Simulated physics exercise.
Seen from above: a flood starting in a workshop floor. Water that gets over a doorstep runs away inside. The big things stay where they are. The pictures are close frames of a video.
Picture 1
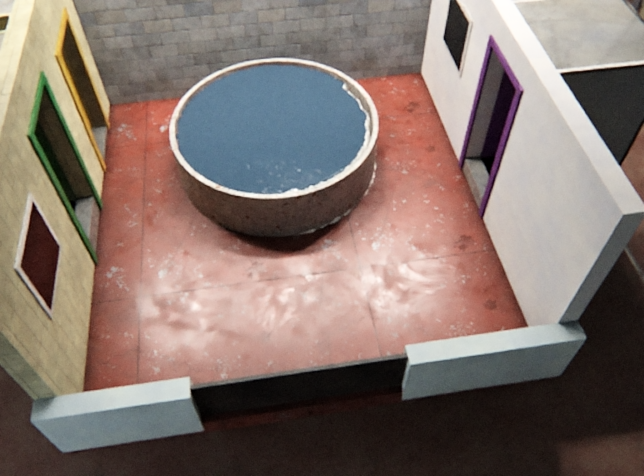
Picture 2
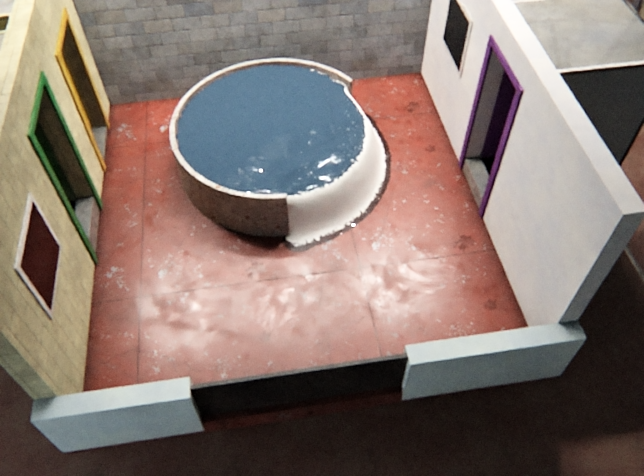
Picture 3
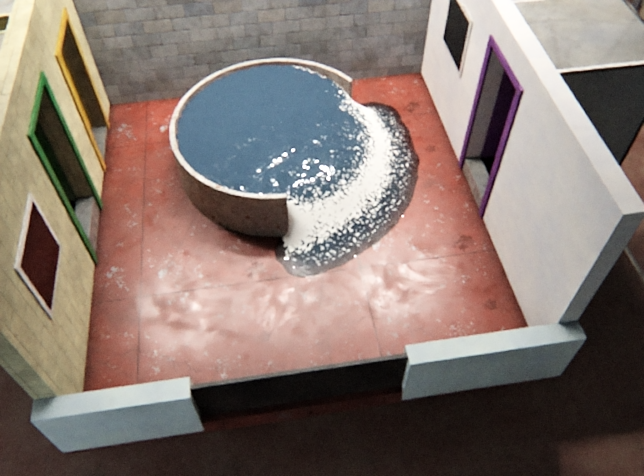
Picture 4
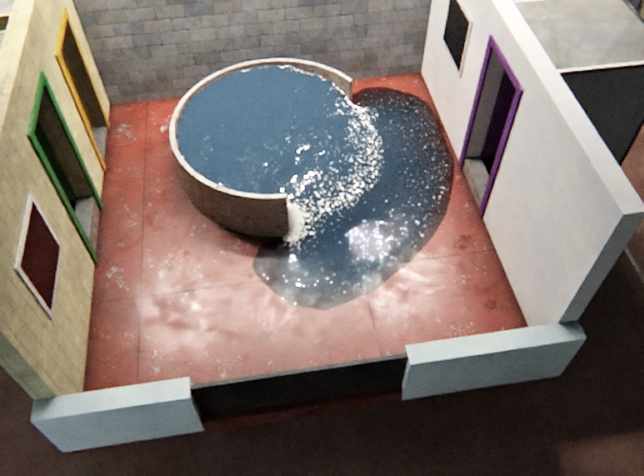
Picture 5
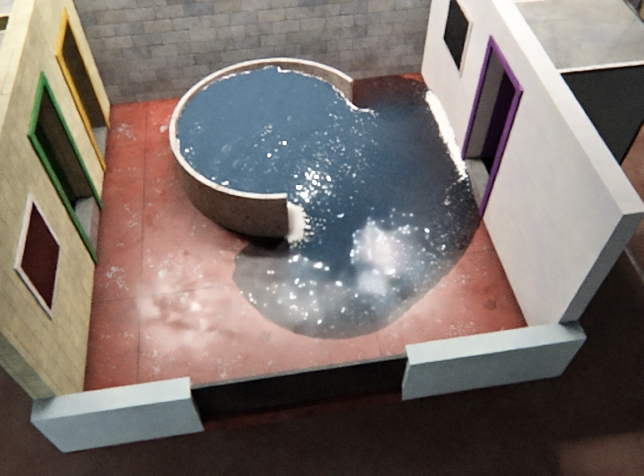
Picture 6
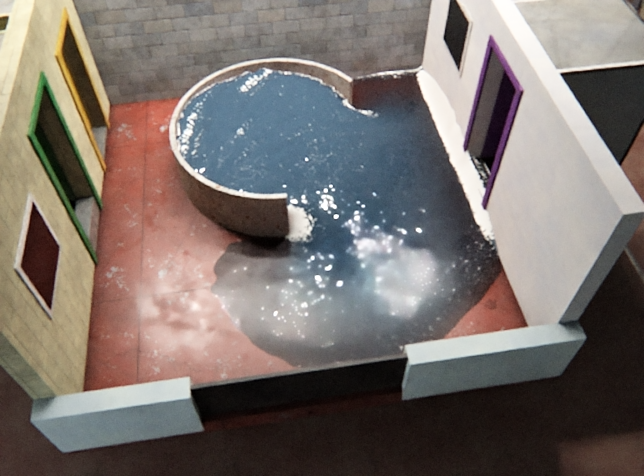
A large round tank of blue water stands on a red workshop floor, seen from above by a still camera. Green- and yellow-edged doorways line the cream wall at left, a purple-edged one is in the white wall at right, and low pale walls stand in front. The tank's right side opens, and foaming water pours out, fanning across the floor to the right wall and towards the front.
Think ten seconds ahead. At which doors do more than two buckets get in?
One by one: The green door admits no more than that; the yellow door lets in a lot; the purple door lets in a lot.
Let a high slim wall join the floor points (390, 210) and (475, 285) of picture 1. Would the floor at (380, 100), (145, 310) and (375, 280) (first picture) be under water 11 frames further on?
In turn: Awash, dry, flooded.
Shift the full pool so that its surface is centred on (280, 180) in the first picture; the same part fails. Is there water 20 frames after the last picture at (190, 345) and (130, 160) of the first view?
As listed: Covered, free of water.
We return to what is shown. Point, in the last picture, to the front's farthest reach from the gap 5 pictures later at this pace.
At about (206, 402).
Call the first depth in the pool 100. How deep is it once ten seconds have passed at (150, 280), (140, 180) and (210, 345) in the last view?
Roughly 25, 25 and 16 per cent, in turn.
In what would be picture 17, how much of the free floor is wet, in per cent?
About 55 per cent.
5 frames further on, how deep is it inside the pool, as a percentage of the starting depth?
Near 56 in a hundred.
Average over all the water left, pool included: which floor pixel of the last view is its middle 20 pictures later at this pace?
Roughly at (353, 218).
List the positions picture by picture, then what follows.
In the first picture, the round tank at (275, 125) is whole and still.
In the second picture, the front is at a hidden place, out from the gap at (366, 175).
In the third picture, the front is at (297, 269), out from the gap at (366, 175).
In the fourth picture, the front is at (381, 91), out from the gap at (366, 178).
In the fifth picture, water pours out at (366, 179) and has run to (386, 77).
In the sixth picture, the front is at a hidden place, out from the gap at (366, 179).
A moment on, water covers 50 % of the floor; the green door not reached, the yellow door not reached, the purple door over two buckets in.
Next, water covers 55 % of the floor; the green door not reached, the yellow door not reached, the purple door far over two buckets in.
Then, water covers 85 % of the floor; the green door not reached, the yellow door not reached, the purple door far over two buckets in.
Later, water covers 100 % of the floor; the green door wet at the sill, nothing in, the yellow door far over two buckets in, the purple door far over two buckets in.
In the end, water covers 100 % of the floor; the green door wet at the sill, nothing in, the yellow door far over two buckets in, the purple door far over two buckets in.
